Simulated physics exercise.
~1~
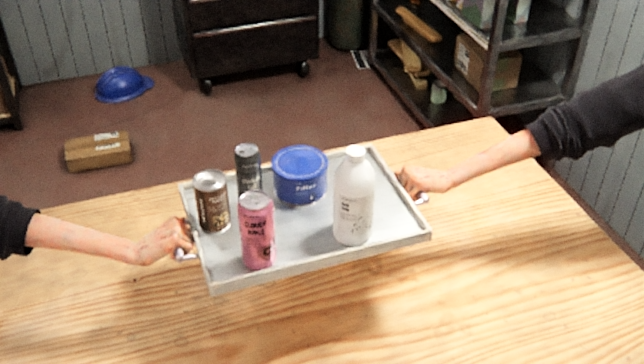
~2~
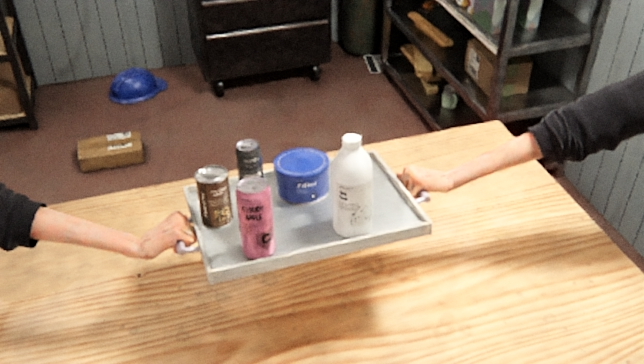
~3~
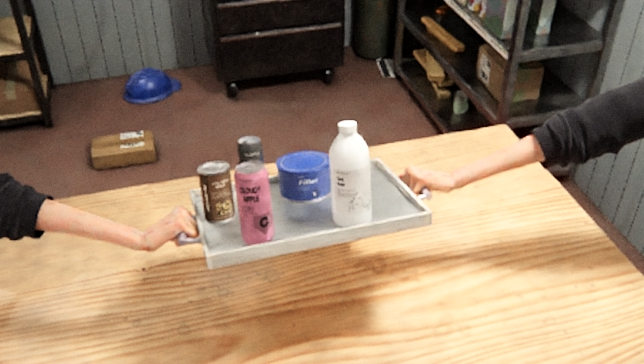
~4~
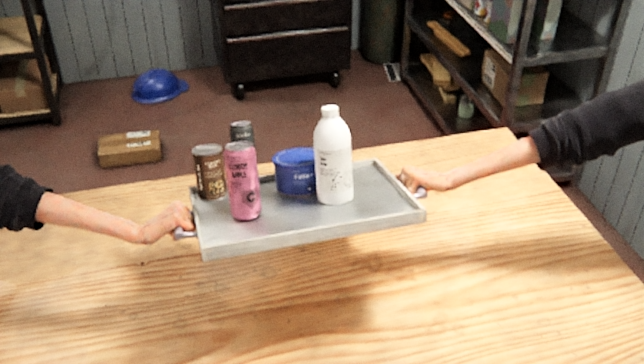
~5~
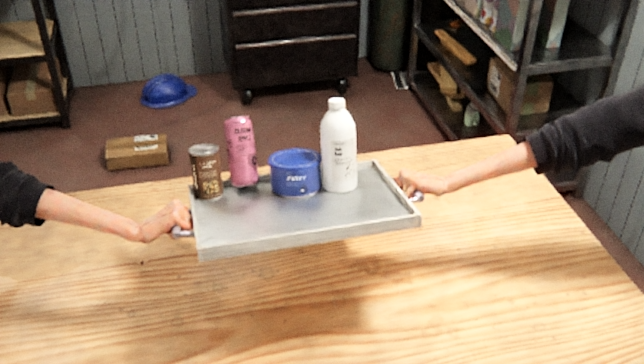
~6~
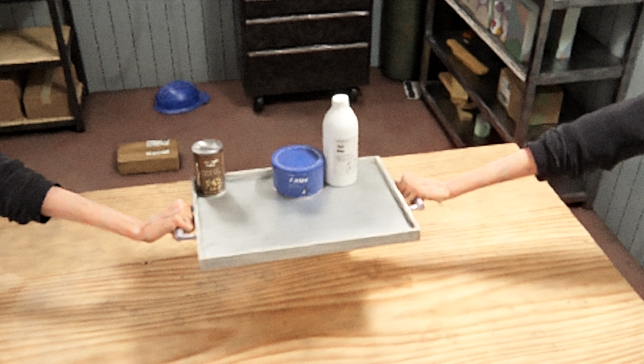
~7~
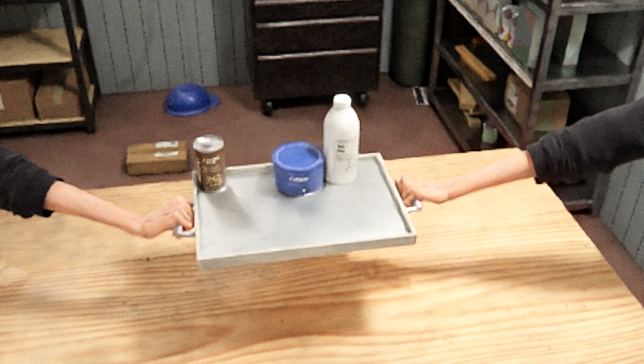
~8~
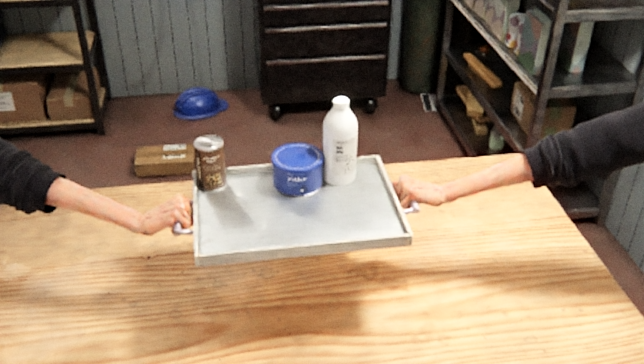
We see two hands holding a grey tray of cans, a blue tub and a white bottle above a wooden table. The tray tips away, its items slide toward the far edge, and the grey and pink cans go off before it levels with the rest upright.
